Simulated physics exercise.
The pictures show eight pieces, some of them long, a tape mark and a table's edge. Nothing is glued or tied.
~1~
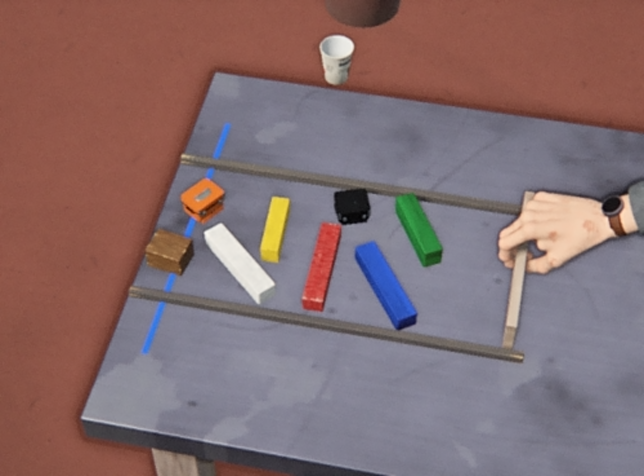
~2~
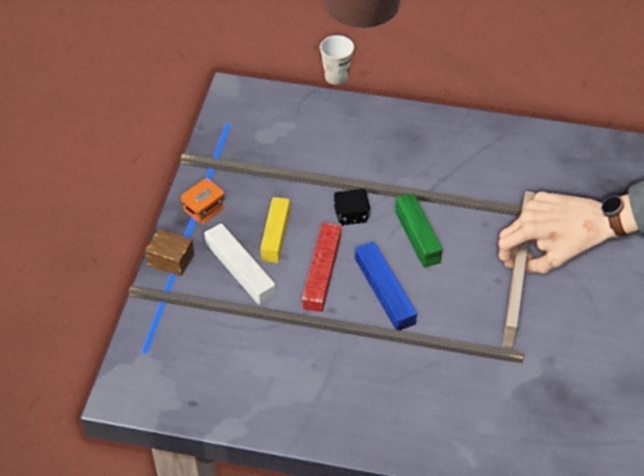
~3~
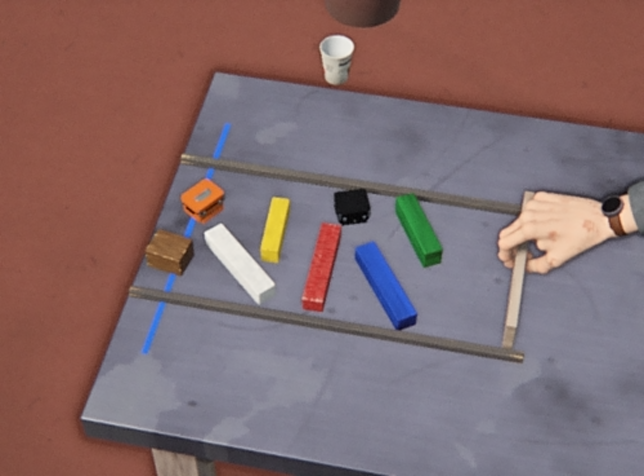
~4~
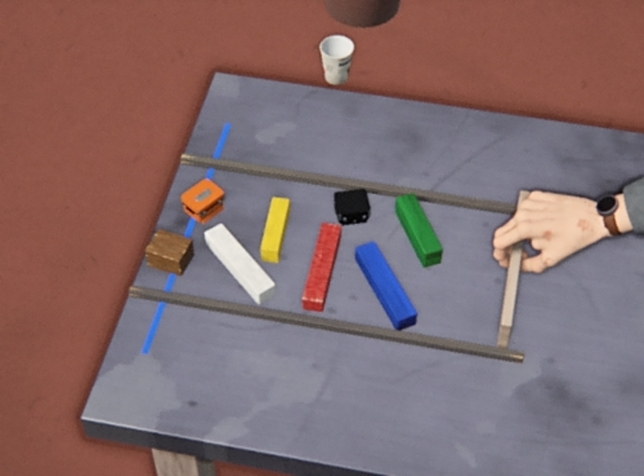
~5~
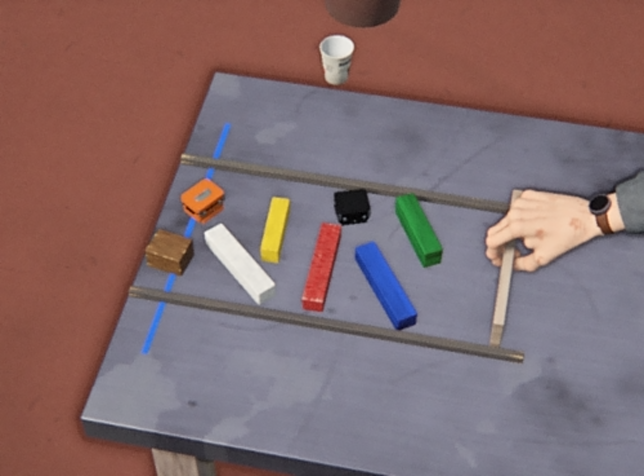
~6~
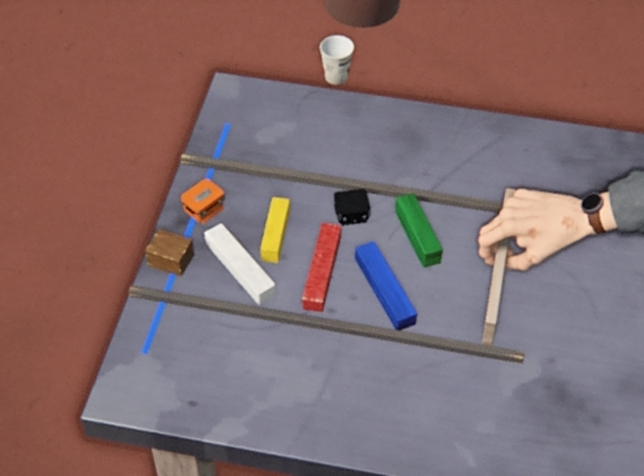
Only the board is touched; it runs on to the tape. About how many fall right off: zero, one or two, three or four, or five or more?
Here the number that fall off is five or more.
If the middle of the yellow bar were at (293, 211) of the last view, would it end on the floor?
Then it goes over.
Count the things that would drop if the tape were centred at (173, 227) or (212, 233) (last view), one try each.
Try by try, 7 and 4.
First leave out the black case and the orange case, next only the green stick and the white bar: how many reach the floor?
The counts: 4 and 3.
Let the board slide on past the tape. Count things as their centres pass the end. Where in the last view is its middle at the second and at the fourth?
First at (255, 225), next at (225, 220).
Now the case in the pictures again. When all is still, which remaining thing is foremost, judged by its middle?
The black case.
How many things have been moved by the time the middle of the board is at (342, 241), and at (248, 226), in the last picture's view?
By then 5, and 8.
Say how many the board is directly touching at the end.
That makes 2.
Soon after, none off yet; brown block at rest near (170, 253); orange case at rest near (203, 202); white bar at rest near (240, 264).
In the end, the number that fall off is five or more; gone, red bar, yellow bar, white bar, orange case and brown block.
